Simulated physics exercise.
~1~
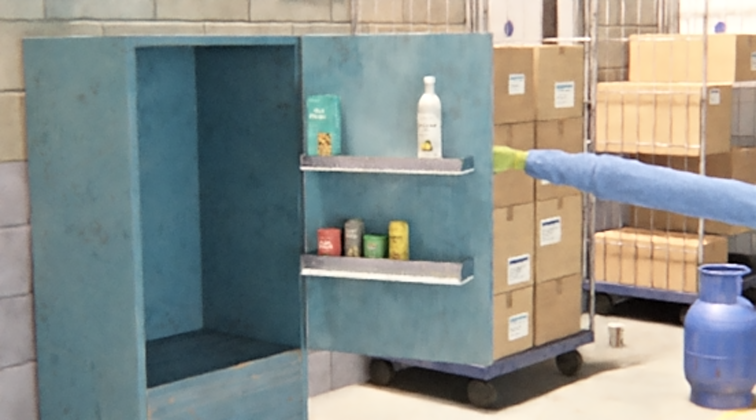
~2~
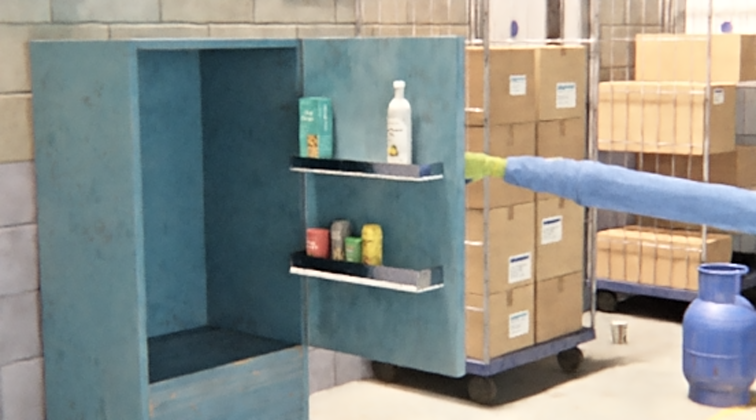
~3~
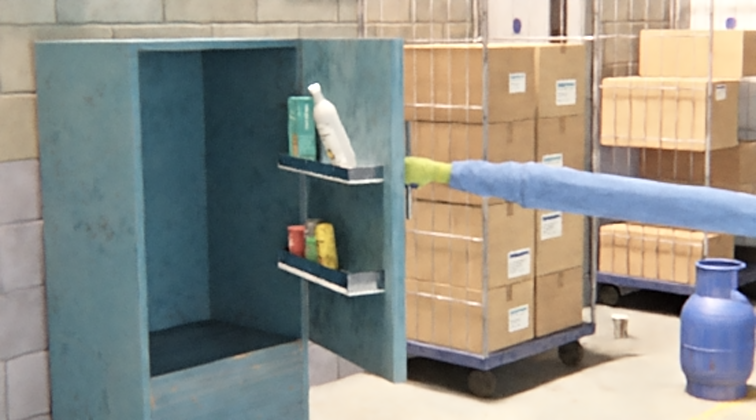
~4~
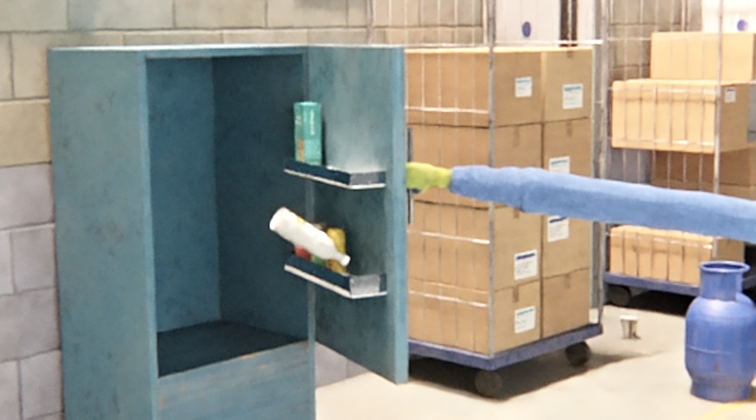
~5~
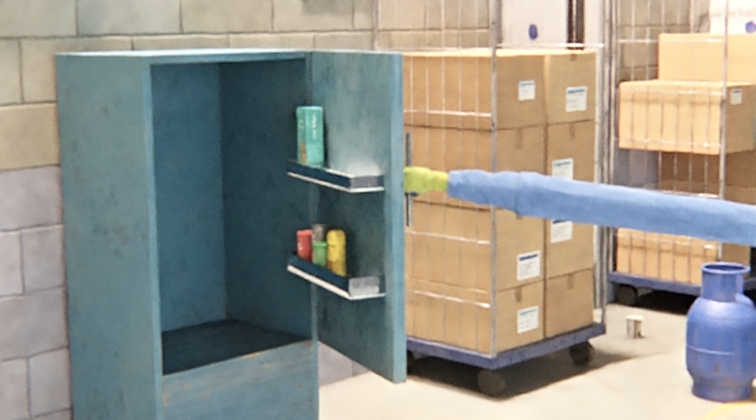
White bottle toppling over the rail of a swinging blue locker door stopped by a gloved hand, the other containers staying racked.
